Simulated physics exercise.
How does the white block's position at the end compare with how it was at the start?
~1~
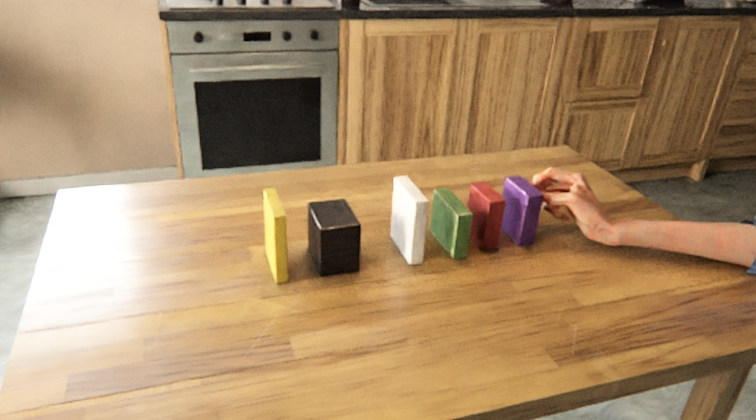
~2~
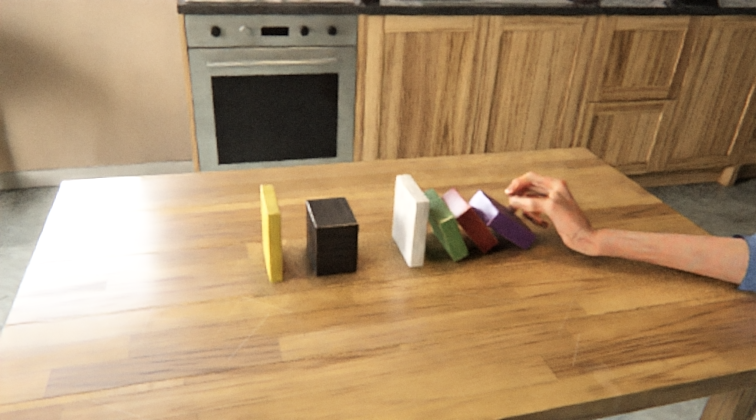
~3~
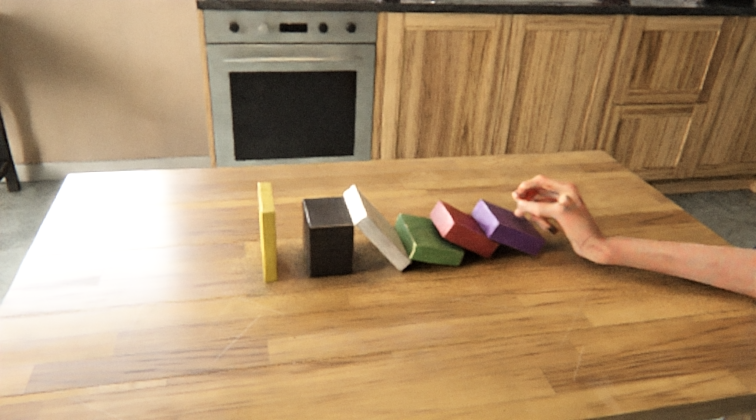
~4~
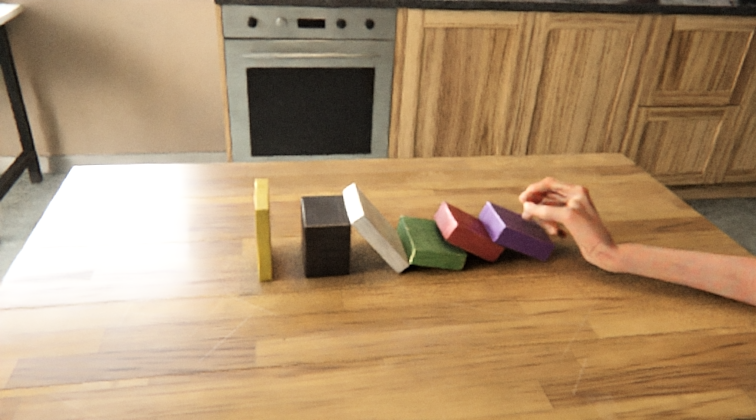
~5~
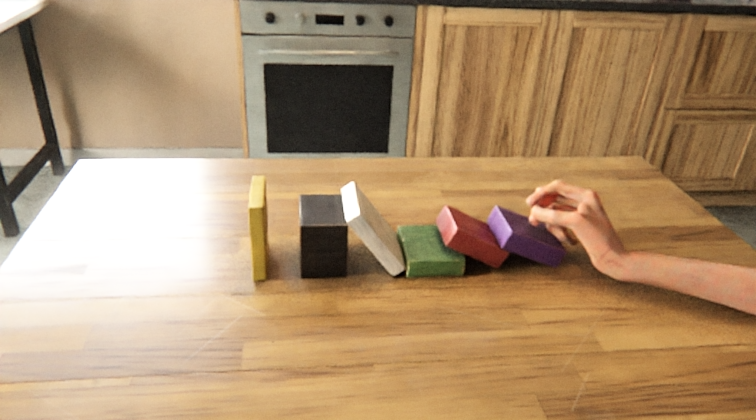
At the start the white block stands upright, but by the end it is tilted to the left, leaning against the black block.
